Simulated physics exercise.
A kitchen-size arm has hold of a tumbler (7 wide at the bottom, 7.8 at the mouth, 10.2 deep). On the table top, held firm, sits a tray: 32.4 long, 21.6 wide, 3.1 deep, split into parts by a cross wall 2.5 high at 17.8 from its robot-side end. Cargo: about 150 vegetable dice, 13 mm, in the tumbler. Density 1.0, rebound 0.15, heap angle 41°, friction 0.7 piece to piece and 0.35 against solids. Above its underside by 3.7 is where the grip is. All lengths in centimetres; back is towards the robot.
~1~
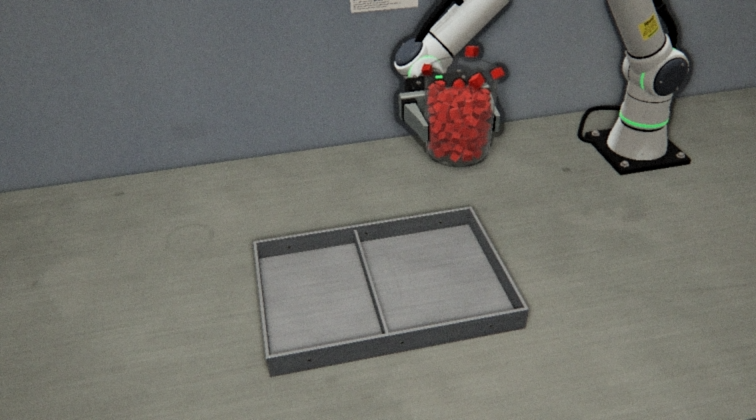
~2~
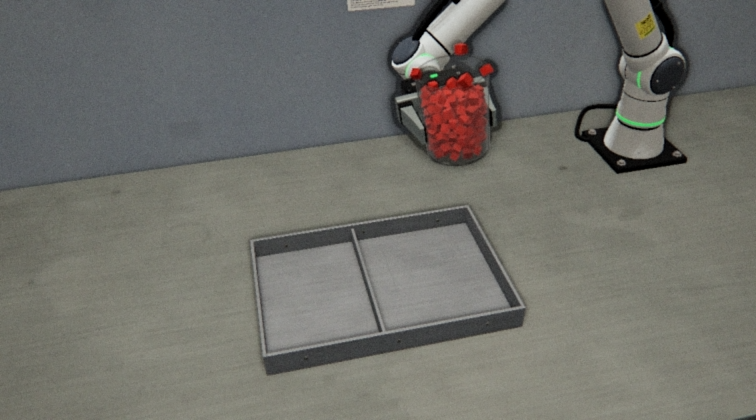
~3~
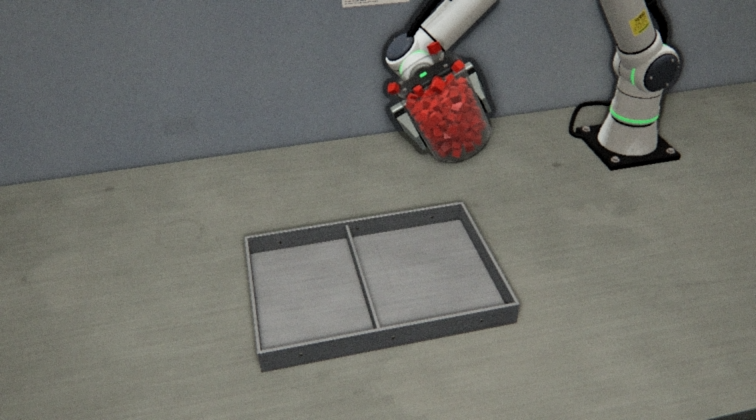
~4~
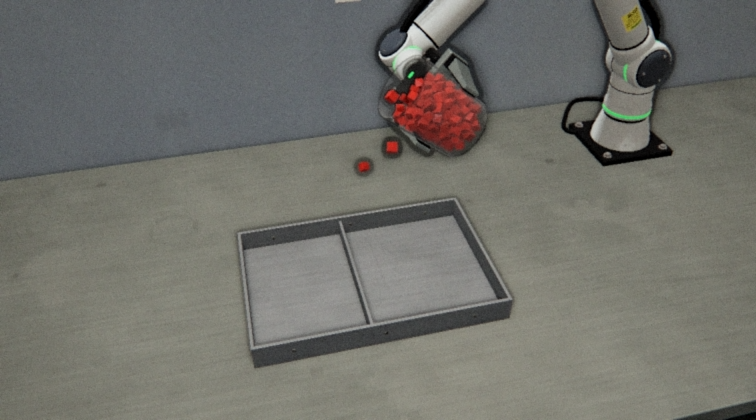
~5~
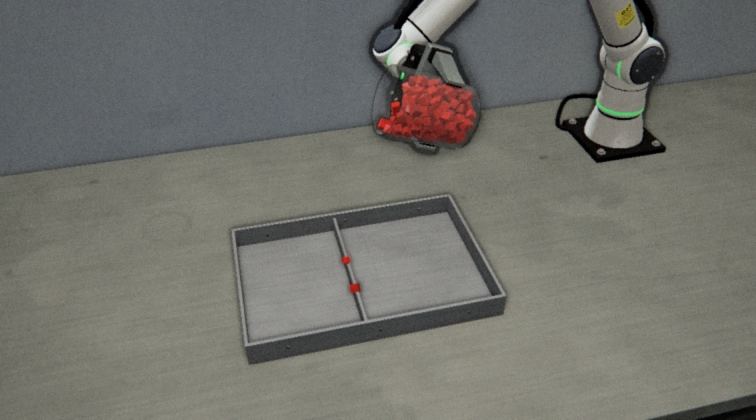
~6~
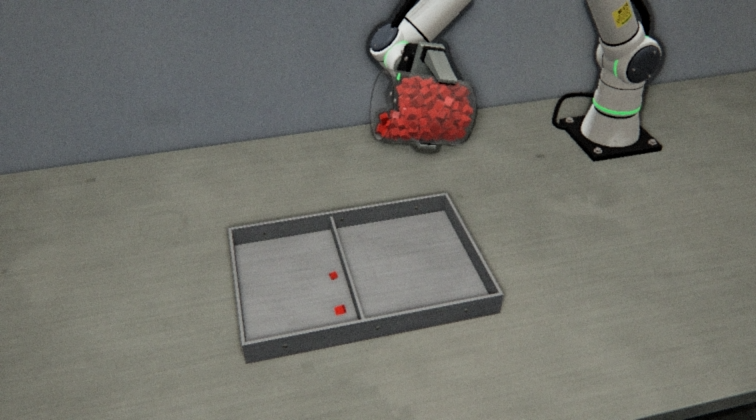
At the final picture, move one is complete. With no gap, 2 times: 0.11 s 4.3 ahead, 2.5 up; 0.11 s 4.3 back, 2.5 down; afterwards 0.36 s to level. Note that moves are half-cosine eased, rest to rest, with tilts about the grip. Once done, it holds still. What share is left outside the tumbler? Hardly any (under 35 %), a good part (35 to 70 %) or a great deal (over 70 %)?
A great deal.
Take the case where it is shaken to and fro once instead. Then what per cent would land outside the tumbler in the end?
That would give close to 75 percent.
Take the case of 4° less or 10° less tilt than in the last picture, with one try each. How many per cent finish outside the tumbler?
Some 70 and 60 per cent.
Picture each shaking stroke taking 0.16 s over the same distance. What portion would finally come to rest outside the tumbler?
Roughly 45 in a hundred.
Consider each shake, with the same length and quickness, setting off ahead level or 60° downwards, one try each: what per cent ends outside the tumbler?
You'd get about 65 per cent with the first setting and about 10 per cent with the second.
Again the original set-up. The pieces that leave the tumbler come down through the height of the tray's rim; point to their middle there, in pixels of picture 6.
I'd say somewhere around (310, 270).
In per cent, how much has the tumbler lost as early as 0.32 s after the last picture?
Near 65 per cent so far.
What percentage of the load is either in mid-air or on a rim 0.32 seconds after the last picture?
Logged share: Close to 57 per cent.
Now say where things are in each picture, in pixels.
In the first frame, the tumbler middle at (460, 114), level; upper third of the load around (460, 99), from x 425 to 500, top at y 50; 150 in the tumbler.
In the second frame, the tumbler middle at (455, 113), tilted 7° forward; upper third of the load around (459, 99), from x 415 to 485, top at y 50.
In the third frame, the tumbler middle at (446, 111), tilted 26° forward; upper third of the load around (446, 98), from x 395 to 480, top at y 50.
In the fourth frame, the tumbler middle at (435, 110), tilted 50° forward; upper third of the load around (437, 97), from x 365 to 475, top at y 80; 148 in the tumbler, 2 in flight or on a rim.
In the fifth frame, the tumbler middle at (427, 109), tilted 69° forward; upper third of the load around (433, 96), from x 345 to 470, top at y 80; 148 in the tumbler, 2 in the far-side part.
In the sixth frame, the tumbler middle at (424, 109), tilted 76° forward; upper third of the load around (432, 94), from x 335 to 465, top at y 85; 148 in the tumbler, 2 in the far-side part.
Then, 0.32 s on, tilted 76° forward, highest piece 27 above the table; 49 in the tumbler, 15 in the far-side part, 86 in flight or on a rim.
Then, 0.64 s on, tilted 31° forward, highest piece 27 above the table; 107 in the far-side part, 32 in the tumbler, 10 in the robot-side part, 1 on the table or floor.
Then, 1.00 s on, level, highest piece 28 above the table; 107 in the far-side part, 32 in the tumbler, 10 in the robot-side part, 1 on the table or floor.
Then, 2.05 s on, level, highest piece 27 above the table; 107 in the far-side part, 32 in the tumbler, 10 in the robot-side part, 1 on the table or floor.
In the end, 107 in the far-side part, 32 in the tumbler, 10 in the robot-side part, 1 on the table or floor. That is 79 % outside the tumbler.
